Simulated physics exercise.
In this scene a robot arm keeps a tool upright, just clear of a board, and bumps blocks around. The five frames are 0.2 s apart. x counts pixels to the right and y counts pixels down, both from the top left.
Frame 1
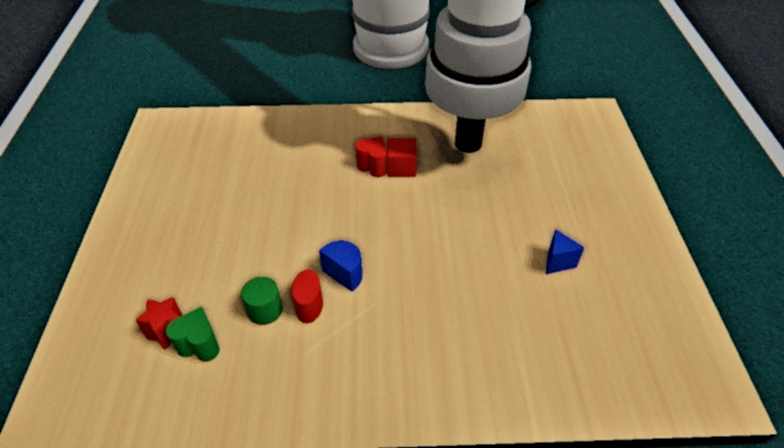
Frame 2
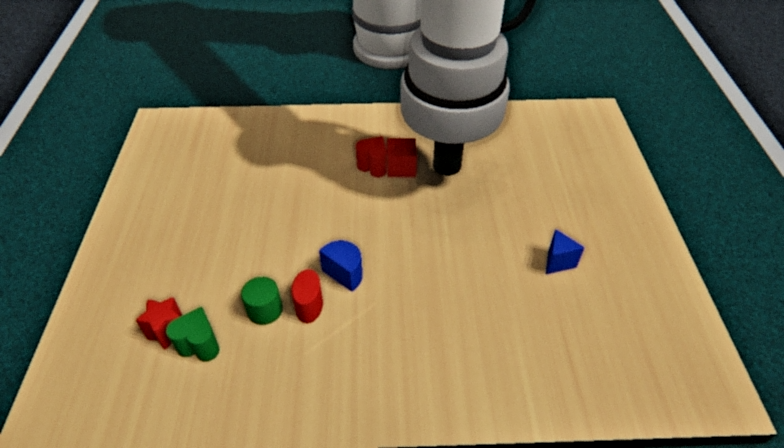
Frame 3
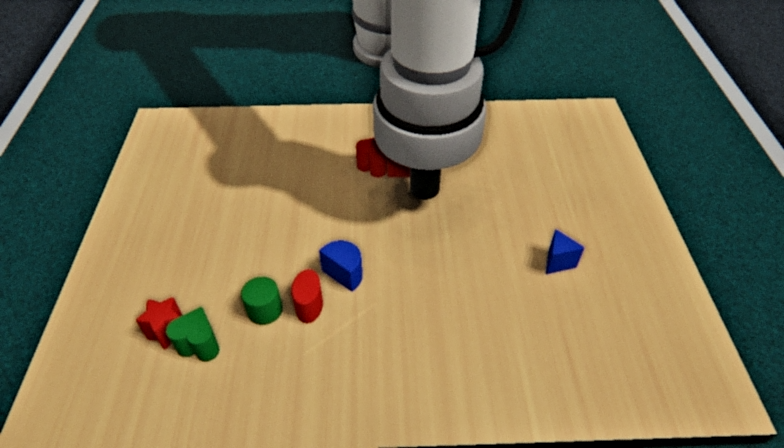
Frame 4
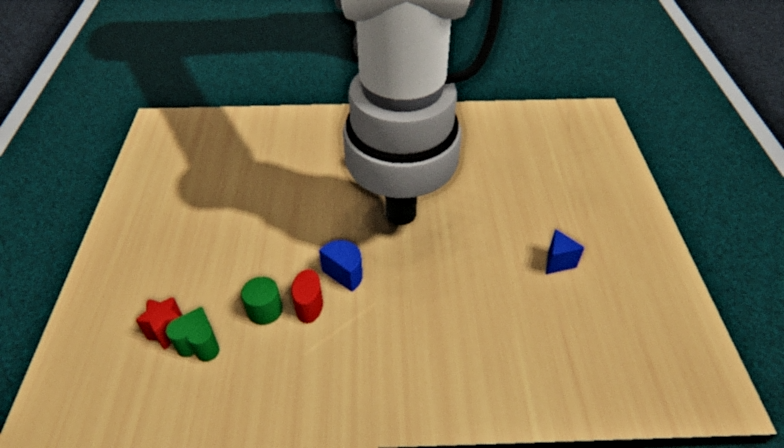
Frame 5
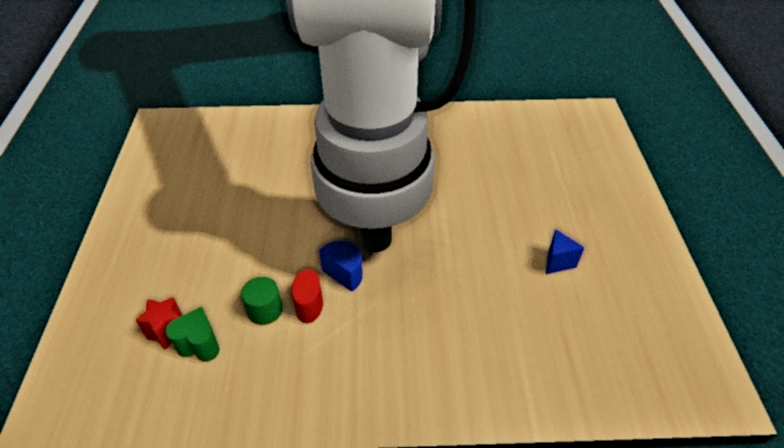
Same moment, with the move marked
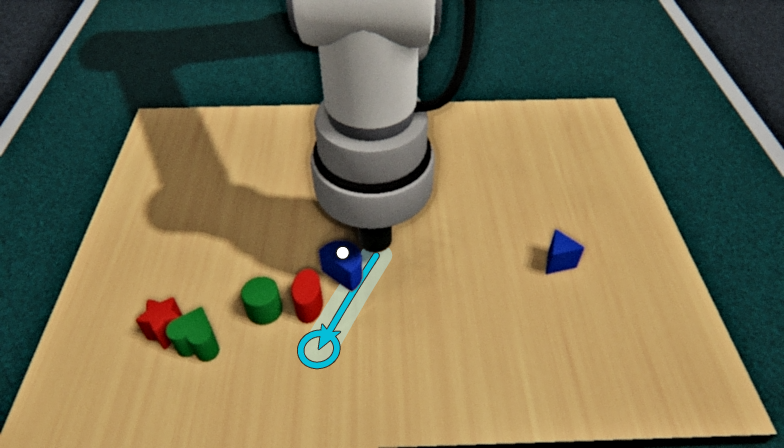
On a wooden board, a robot arm moves its black tip down and left toward a blue half-round block, the blocks staying still.
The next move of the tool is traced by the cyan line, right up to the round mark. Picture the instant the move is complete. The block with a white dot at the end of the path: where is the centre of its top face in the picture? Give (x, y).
I predict (314, 268).
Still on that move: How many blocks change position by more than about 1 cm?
The answer is two blocks.
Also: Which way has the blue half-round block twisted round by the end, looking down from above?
Watching from overhead, you'd notice the blue half-round block rotating clockwise.
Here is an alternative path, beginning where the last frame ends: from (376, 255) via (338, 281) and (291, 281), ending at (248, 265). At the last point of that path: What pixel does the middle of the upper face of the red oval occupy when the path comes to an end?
My prediction: (273, 313).
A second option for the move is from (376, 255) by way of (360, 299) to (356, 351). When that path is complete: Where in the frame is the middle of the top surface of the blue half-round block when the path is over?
That would be at about pixel (326, 266).
The line goes straight from (376, 255) to (319, 349); the dot is on the blue half-round block.
The first path, step by step. One third of the way, tool (356, 270); red oval (294, 289); blue half-round block (321, 267), turned 45° clockwise.
Two thirds of the way, tool (337, 302); red oval (290, 291); blue half-round block (314, 268), turned 35° clockwise.
At the end, tool (316, 335); green cylinder unmoved; red oval (290, 291); blue half-round block (314, 268), turned 35° clockwise.
